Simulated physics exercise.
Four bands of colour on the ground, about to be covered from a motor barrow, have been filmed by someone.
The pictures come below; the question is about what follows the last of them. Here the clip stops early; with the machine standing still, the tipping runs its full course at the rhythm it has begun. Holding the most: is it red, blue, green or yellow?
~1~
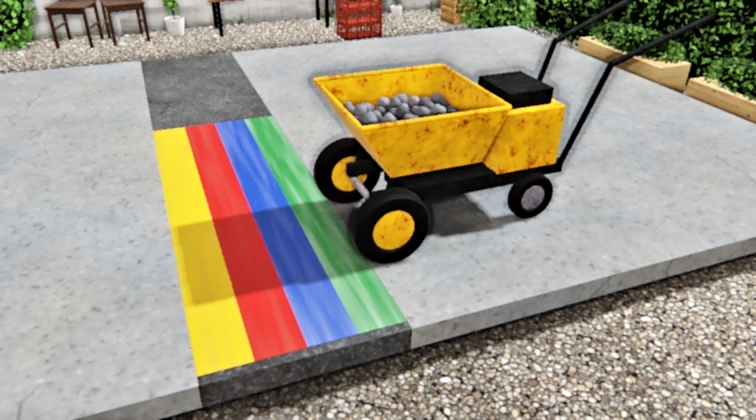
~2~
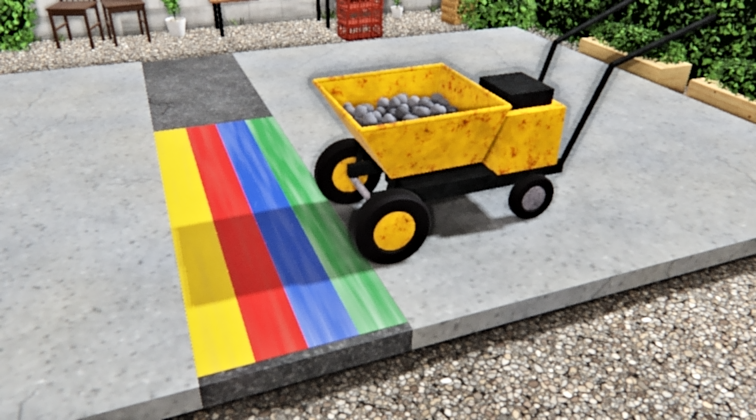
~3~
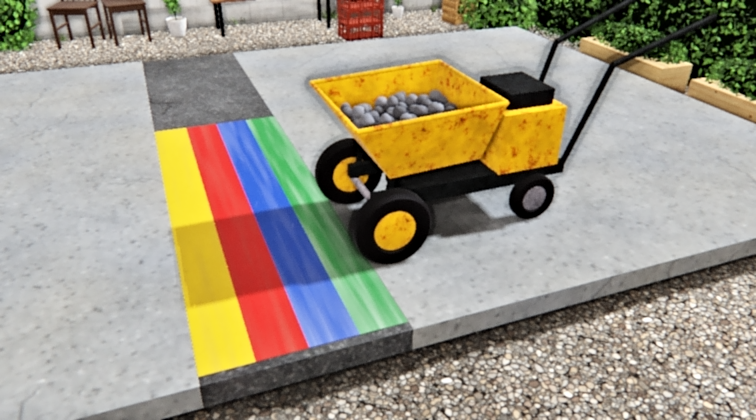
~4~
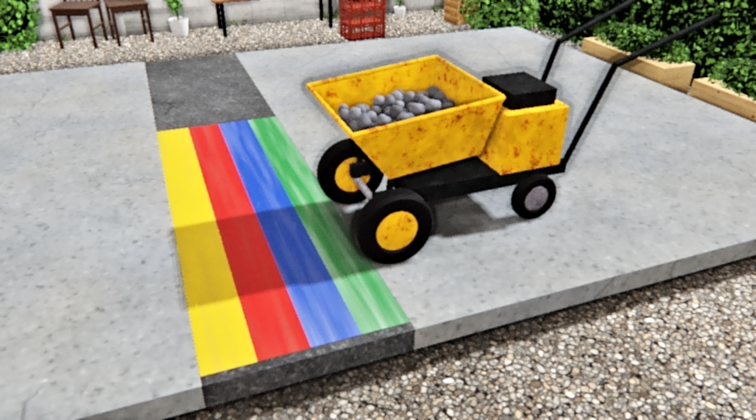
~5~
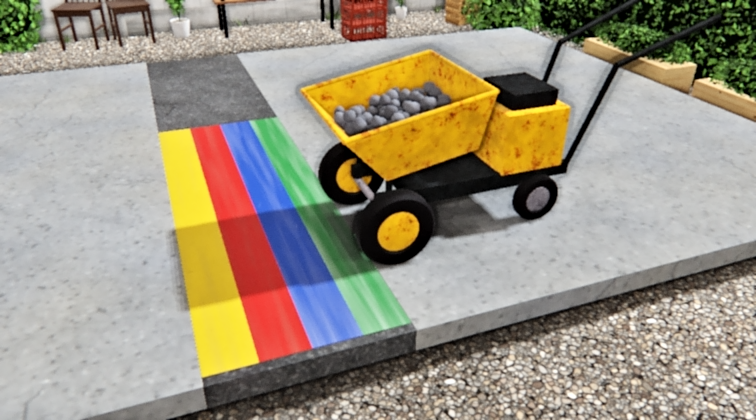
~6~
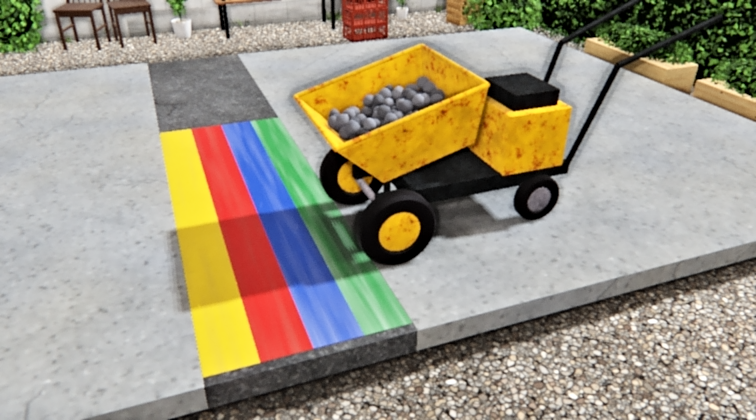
It's red.
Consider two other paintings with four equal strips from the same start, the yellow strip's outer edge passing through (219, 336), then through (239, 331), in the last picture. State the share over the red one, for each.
I'd say some 30 % for the first and some 20 % for the second.
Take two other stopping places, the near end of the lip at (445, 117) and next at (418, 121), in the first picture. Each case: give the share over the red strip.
10 and 20 percent, in that order.
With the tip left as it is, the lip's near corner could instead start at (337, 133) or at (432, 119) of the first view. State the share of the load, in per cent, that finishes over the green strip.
The first spot gives roughly 0 %; the second gives roughly 30 %.
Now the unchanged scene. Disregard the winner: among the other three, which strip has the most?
Second: That yellow strip.
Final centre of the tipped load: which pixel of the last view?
Roughly pixel (233, 256).
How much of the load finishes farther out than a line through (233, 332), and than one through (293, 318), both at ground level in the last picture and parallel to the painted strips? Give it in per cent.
Around 30 in a hundred for the first, 80 in a hundred for the second.
Shortly afterwards, skip tipped steeply; the whole lot in the skip.
Next, skip tipped steeply; all but a few in the skip; a little over the red strip.
Some moments later, skip tipped right over; near a third in the skip; near a third over the red strip; near a quarter over the yellow strip; a little off the paint.
In the end, skip tipped right over; a little in the skip; none at all over the green strip; only a few over the blue strip; near a third over the red strip; near a quarter over the yellow strip; a little off the paint.
